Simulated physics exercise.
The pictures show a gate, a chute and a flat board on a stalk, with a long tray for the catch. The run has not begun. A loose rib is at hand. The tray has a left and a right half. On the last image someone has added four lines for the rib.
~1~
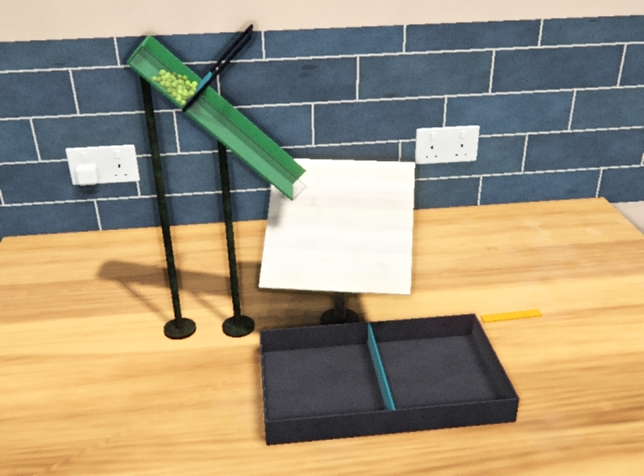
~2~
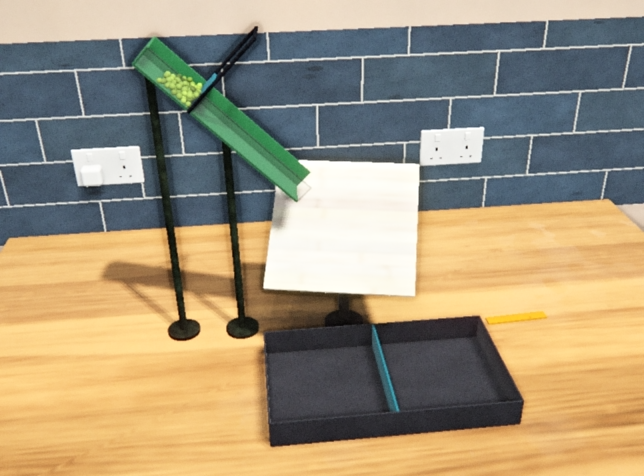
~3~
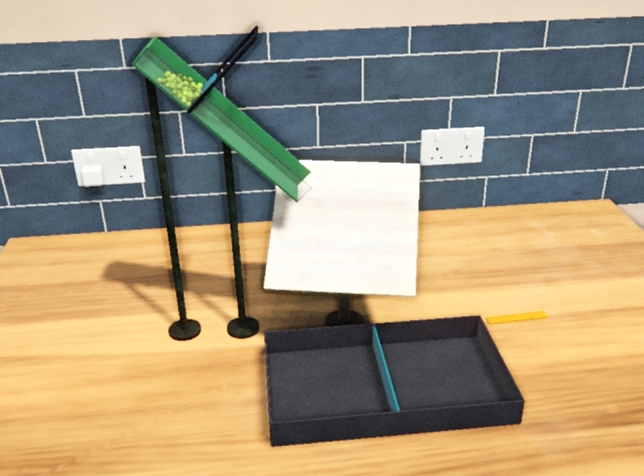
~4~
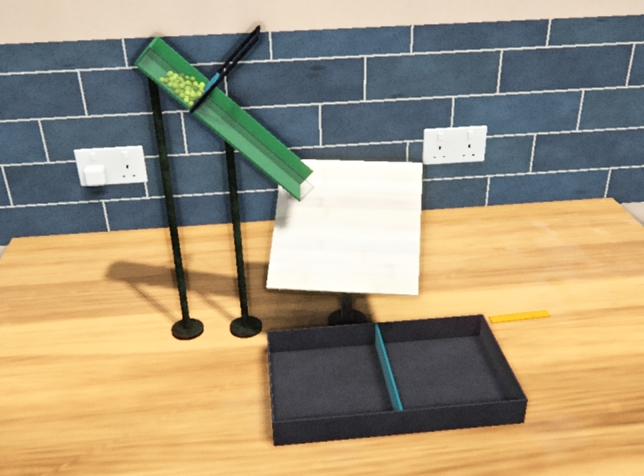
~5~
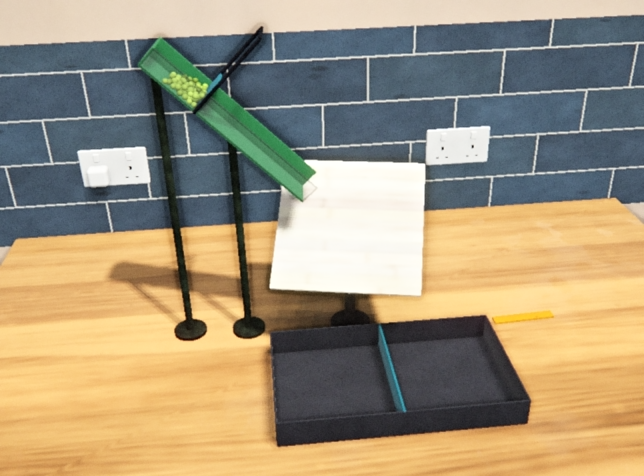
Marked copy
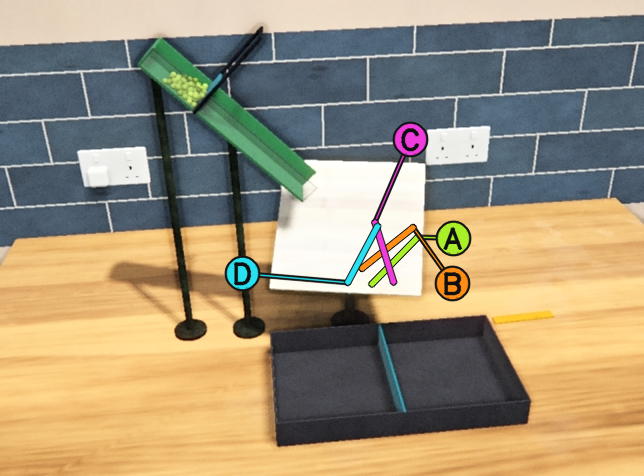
On a wooden worktop, yellow-green peas sitting behind a gate in a sloping green chute above a tilted white board and divided tray.
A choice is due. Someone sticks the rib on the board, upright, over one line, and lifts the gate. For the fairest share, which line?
Line C.
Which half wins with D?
The left half.
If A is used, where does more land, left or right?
Left.
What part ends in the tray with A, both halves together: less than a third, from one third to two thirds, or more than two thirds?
Line A gives more than two thirds.
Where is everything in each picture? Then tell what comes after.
In the first frame, load behind the gate near (180, 88), dried peas; lip of the chute near (293, 193), sloping fairly steeply.
In the second frame, middle of the board near (344, 224), tilted fairly steeply; middle of its low edge near (338, 292); of its high edge near (349, 162).
In the third frame, front corners of the tray near (270, 423) and (524, 401); front end of its middle wall near (399, 412); gate still shut near (211, 83).
In the fourth frame, middle of the load near (187, 89); lip near (300, 193).
In the fifth frame, middle of the load near (190, 90); lip near (303, 194).
On the marked copy, line A from (417, 237) to (371, 284); line B from (413, 227) to (361, 268); line C from (374, 222) to (393, 282); line D from (377, 226) to (347, 282).
If A is chosen, of what is caught, all but a few in the left half, a small share in the right.
If B is chosen, of what is caught, all but a few in the left half, a small share in the right.
If C is chosen, of what is caught, close to half in the left half, close to half in the right.
If D is chosen, of what is caught, all but a few in the left half, a small share in the right.
